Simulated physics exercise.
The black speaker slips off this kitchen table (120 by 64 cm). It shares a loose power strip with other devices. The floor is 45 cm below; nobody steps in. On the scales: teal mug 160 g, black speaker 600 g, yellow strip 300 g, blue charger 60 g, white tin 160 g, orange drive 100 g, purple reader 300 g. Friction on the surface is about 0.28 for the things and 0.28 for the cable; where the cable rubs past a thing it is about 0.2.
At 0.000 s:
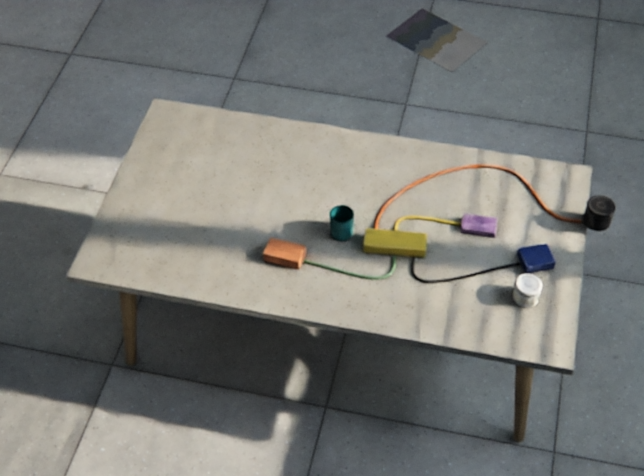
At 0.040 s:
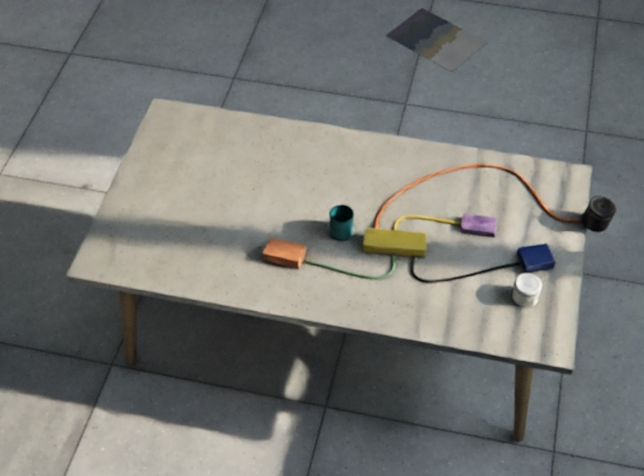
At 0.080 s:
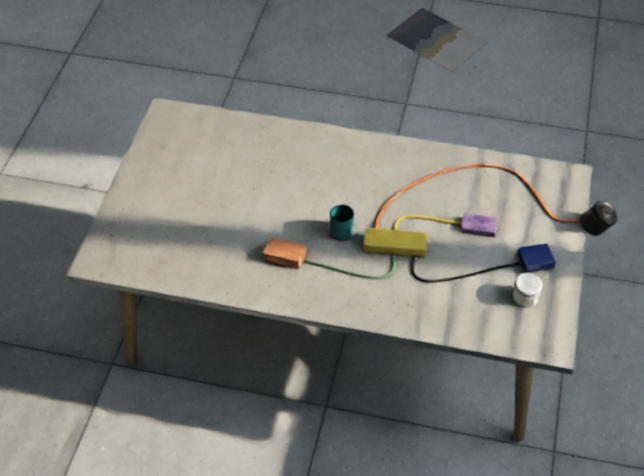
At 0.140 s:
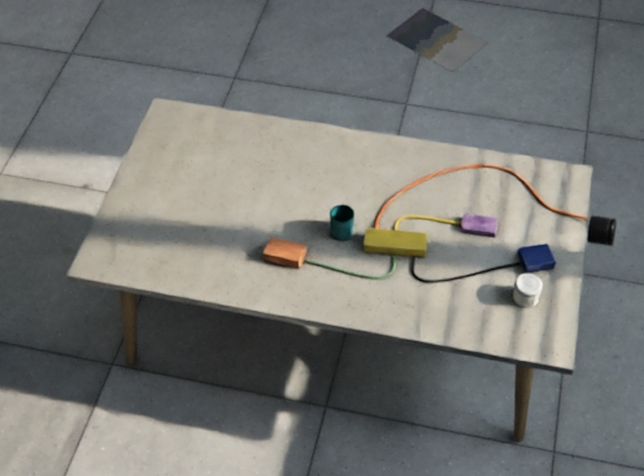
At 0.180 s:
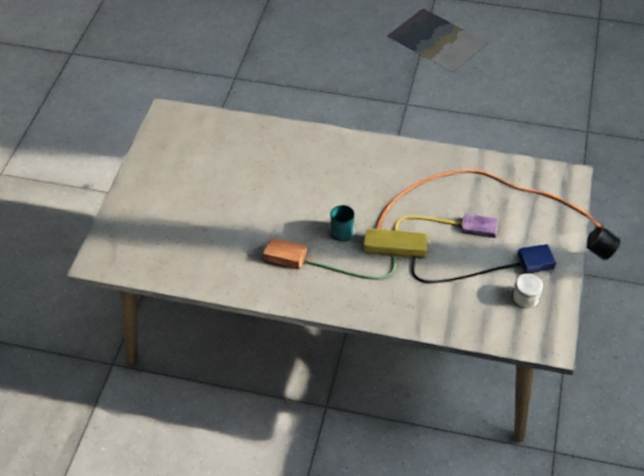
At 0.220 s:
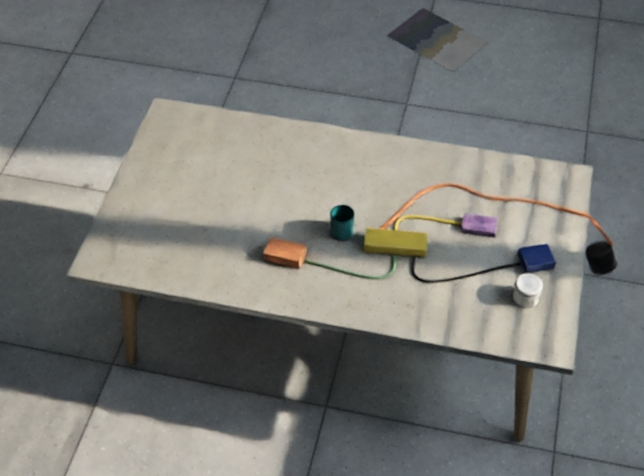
On a grey tiled floor, a pale table with wooden legs stands in patchy sunlight, seen from above at an angle by a still camera. A yellow strip sits right of centre, cabled to an orange drive, purple reader, blue charger and black speaker, with a teal mug and white tin nearby. The speaker tilts over the right edge and slides downward, its orange cable straightening, while everything else stays put.
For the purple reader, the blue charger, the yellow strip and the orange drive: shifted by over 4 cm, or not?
In order: The purple reader moves; the blue charger leaves its place; the yellow strip gets shifted; the orange drive gets shifted.
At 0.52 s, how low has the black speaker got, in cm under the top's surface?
Some 40 cm.
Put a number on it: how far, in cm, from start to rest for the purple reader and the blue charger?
About 10 cm, 8 cm.
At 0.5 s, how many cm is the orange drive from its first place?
Some 16 cm.
At 0.5 s, the strip's end of the orange cable at (458, 242); orange drive 16 cm off its start, yellow strip 9 cm off its start, purple reader 8 cm off its start.
At 0.8 s, the strip's end of the orange cable at (458, 242); orange drive 30 cm off its start, purple reader 10 cm off its start, yellow strip 9 cm off its start.
At 1.1 s, the strip's end of the orange cable at (458, 242); orange drive 30 cm off its start at (409, 265), purple reader 10 cm off its start at (518, 240), yellow strip 9 cm off its start at (434, 234).
At 1.4 s, the strip's end of the orange cable at (458, 242); orange drive 30 cm off its start, purple reader 10 cm off its start, yellow strip 9 cm off its start.
At 2.6 s, the strip's end of the orange cable at (458, 242); orange drive 30 cm off its start at (409, 265), purple reader 10 cm off its start at (518, 240), yellow strip 9 cm off its start at (434, 234), blue charger 8 cm off its start at (506, 263).
